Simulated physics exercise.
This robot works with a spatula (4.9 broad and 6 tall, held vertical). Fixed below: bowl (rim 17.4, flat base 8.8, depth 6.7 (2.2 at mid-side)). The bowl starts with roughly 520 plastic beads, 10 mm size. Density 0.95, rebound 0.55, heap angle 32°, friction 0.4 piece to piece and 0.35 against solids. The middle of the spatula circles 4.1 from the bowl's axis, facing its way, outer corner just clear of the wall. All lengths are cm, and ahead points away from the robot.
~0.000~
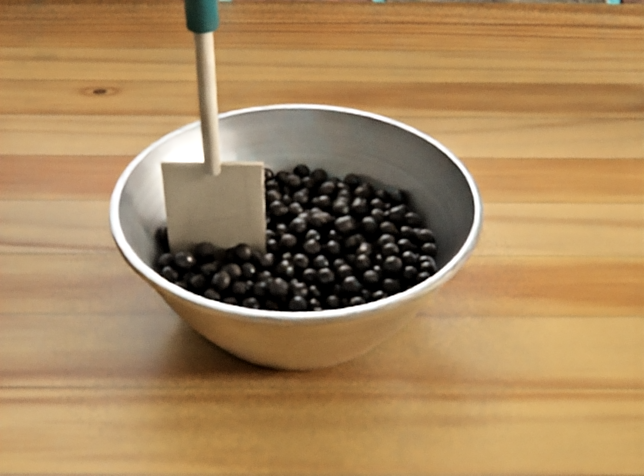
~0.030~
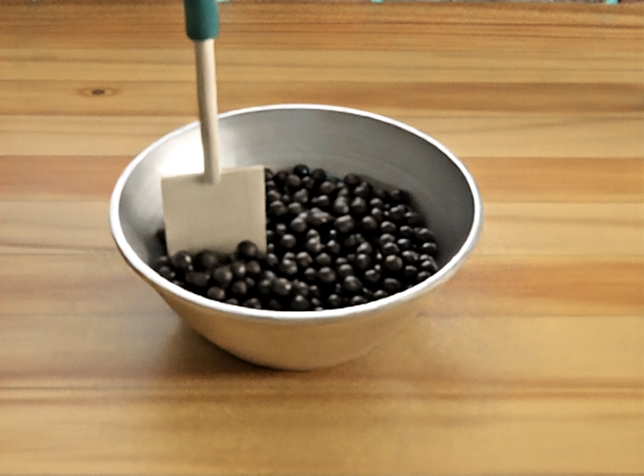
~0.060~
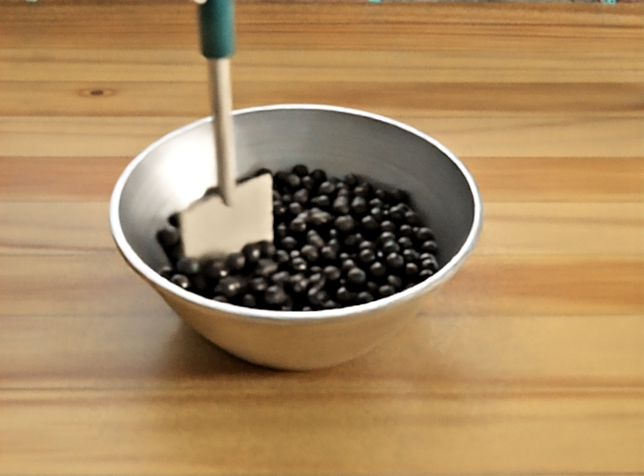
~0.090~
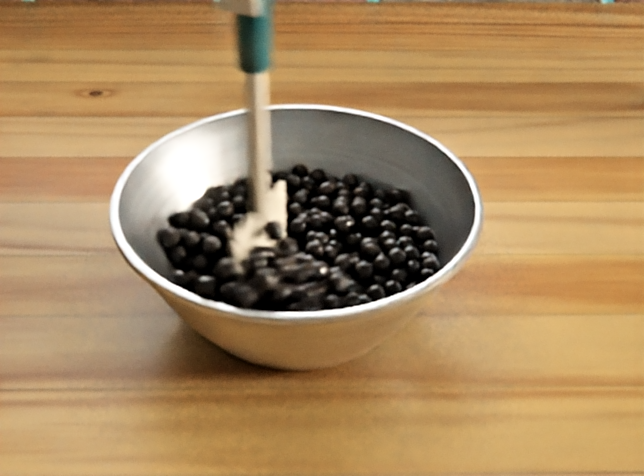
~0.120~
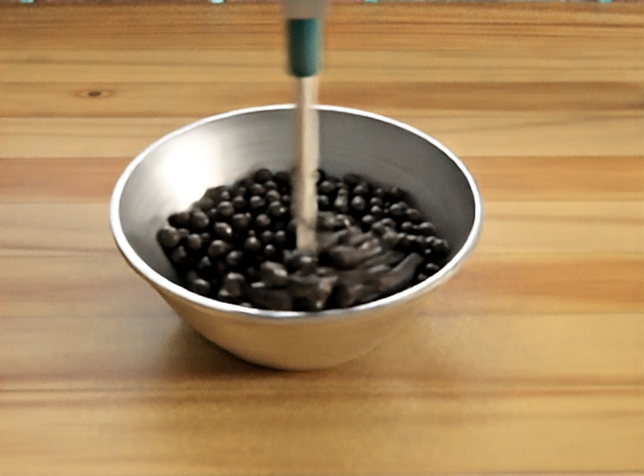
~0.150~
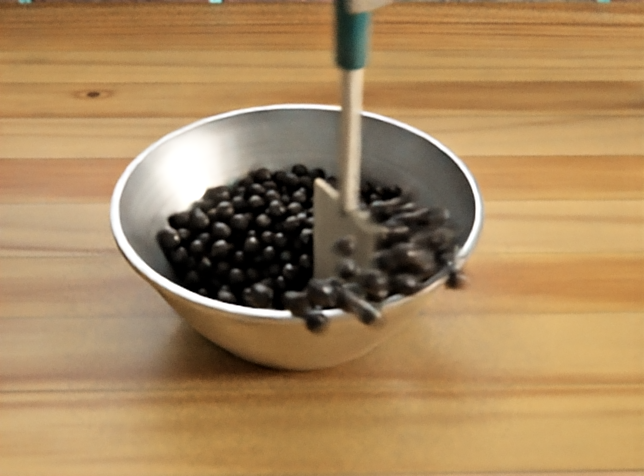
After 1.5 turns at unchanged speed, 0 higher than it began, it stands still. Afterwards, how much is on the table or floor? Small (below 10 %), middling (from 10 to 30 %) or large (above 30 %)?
Answer: Large; above 30 % of the plastic beads finish on the table or floor.
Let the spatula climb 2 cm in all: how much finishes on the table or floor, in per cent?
About 25 per cent.
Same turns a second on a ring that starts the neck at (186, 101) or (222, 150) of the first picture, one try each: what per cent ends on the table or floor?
About 5 and 45 per cent.
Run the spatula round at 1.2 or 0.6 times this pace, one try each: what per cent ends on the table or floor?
Some 50 and 20 per cent.
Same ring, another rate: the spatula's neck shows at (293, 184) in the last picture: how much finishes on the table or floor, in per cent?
About 25 per cent.
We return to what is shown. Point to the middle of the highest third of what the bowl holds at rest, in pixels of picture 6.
Near (340, 213).
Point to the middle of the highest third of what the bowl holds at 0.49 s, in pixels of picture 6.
Near (312, 300).
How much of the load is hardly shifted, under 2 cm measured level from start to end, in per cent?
About 15 per cent.
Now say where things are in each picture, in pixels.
The spatula neck at (210, 136), 0° round; upper third of the load around (307, 245), from x 170 to 430, top at y 175; 523 in the bowl, in the first frame.
The spatula neck at (210, 144), 11° round; upper third of the load around (304, 248), from x 165 to 430, top at y 175, in the second frame.
The spatula neck at (224, 165), 37° round; upper third of the load around (303, 261), from x 165 to 430, top at y 175, in the third frame.
The spatula neck at (259, 180), 66° round; upper third of the load around (315, 265), from x 170 to 430, top at y 175, in the fourth frame.
The spatula neck at (304, 184), 94° round; upper third of the load around (342, 258), from x 170 to 440, top at y 175; 521 in the bowl, 2 in flight or on the tool, in the fifth frame.
The spatula neck at (347, 176), 122° round; upper third of the load around (383, 243), from x 170 to 455, top at y 170; 512 in the bowl, 11 in flight or on the tool, in the sixth frame.
After 0.32 s, 281° round, highest piece 10 above the table; 415 in the bowl, 39 on the table or floor, 69 in flight or on the tool.
After 0.49 s, 81° round, highest piece 9 above the table; 342 in the bowl, 141 on the table or floor, 40 in flight or on the tool.
After 0.78 s, 180° round, highest piece 6 above the table; 301 in the bowl, 220 on the table or floor, 2 in flight or on the tool.
After 1.48 s, 180° round, highest piece 6 above the table; 301 in the bowl, 222 on the table or floor.
In the end, 301 in the bowl, 222 on the table or floor. That is 42 % on the table or floor.
